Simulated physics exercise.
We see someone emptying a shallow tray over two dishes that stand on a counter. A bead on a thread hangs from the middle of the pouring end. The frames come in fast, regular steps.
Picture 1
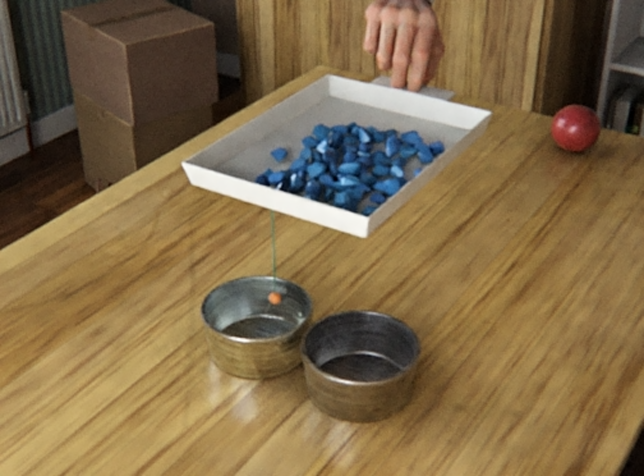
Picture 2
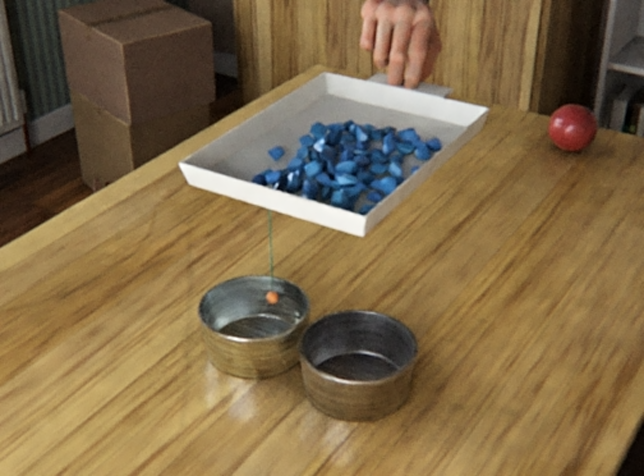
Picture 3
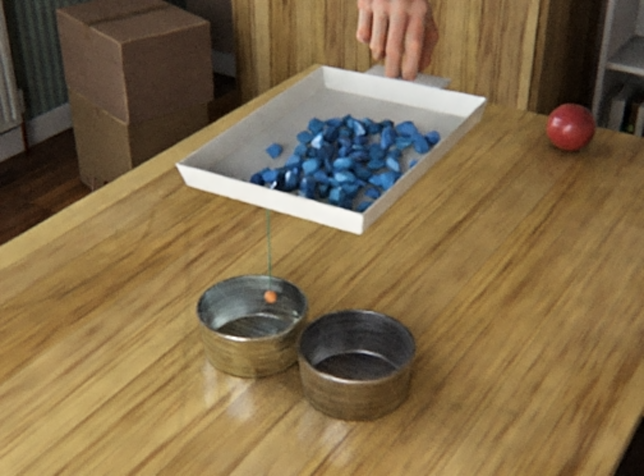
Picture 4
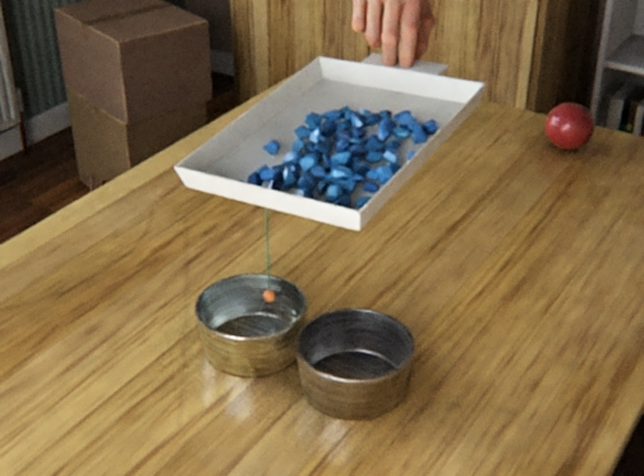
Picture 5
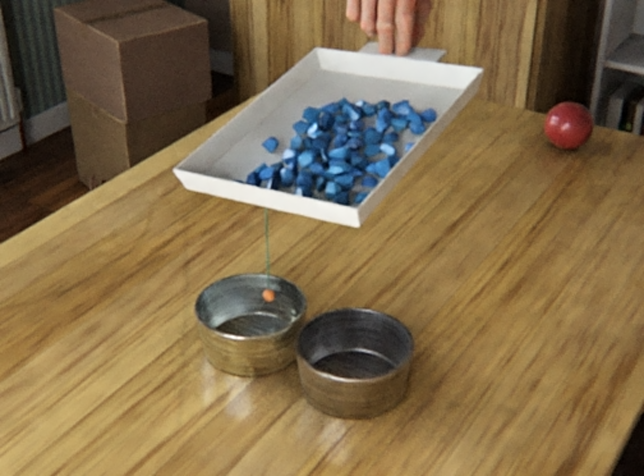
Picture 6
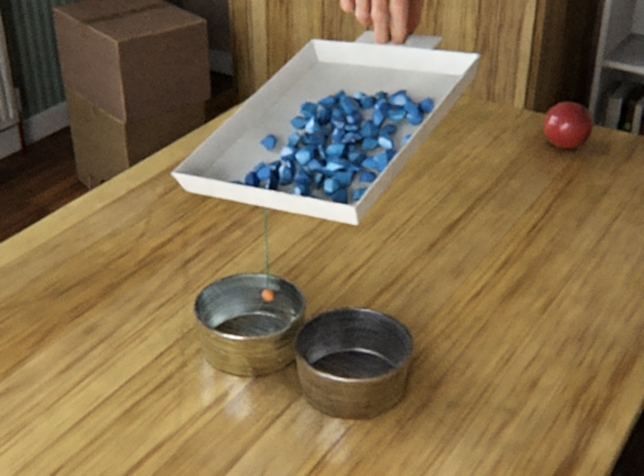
The footage shows a hand gradually raising the far end of a shallow white tray of blue stones above two metal dishes on a wooden counter, the tray tilting slightly toward its near left corner while the stones barely shift.
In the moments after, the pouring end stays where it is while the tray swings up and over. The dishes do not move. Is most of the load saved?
The two hold only the smaller part of the load.
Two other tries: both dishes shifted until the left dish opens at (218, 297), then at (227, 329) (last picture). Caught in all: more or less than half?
The first try: Most of it. The second: Below a half.
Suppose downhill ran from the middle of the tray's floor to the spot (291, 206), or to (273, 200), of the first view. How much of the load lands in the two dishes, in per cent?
About 30 and 10 per cent.
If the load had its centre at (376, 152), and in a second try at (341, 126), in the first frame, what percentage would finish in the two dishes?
First some 20, then 10 per cent.
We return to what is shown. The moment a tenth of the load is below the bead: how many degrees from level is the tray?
Around 85° of tilt.
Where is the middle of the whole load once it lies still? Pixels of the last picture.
Around (177, 332).
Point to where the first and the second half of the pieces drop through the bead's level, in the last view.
The first part at (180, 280); the rest at (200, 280).
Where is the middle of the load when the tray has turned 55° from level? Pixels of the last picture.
Roughly at (251, 158).
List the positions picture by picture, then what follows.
Corners of the pouring end (191, 161) and (366, 214), level; middle of the load (359, 169), aquarium stones; left dish (226, 351); right dish (331, 394); bead on its thread (275, 298), in the first picture.
Corners of the pouring end (188, 162) and (363, 213), level; middle of the load (356, 167), in the second picture.
Corners of the pouring end (185, 163) and (360, 210), tipped barely, lowest at the left corner; middle of the load (354, 163), in the third picture.
Corners of the pouring end (183, 165) and (357, 207), tipped a little, lowest at the left corner; middle of the load (352, 156), in the fourth picture.
Corners of the pouring end (182, 167) and (355, 205), tipped a little, lowest at the left corner; middle of the load (350, 150), in the fifth picture.
Corners of the pouring end (180, 170) and (352, 202), tipped a little, lowest at the left corner; middle of the load (348, 145); left dish (219, 349); right dish (324, 391), in the sixth picture.
Just after the last frame, tray tipped steeply; every one on the tray.
A moment on, tray tipped right over; roughly two thirds on the tray; just a few in the left dish; roughly a quarter outside both; about a tenth in the air.
Further on, tray tipped past a quarter turn; roughly a quarter in the left dish; the larger part outside both.
When it is over, tray tipped past a quarter turn; not one in the right dish; roughly a quarter in the left dish; the larger part outside both.
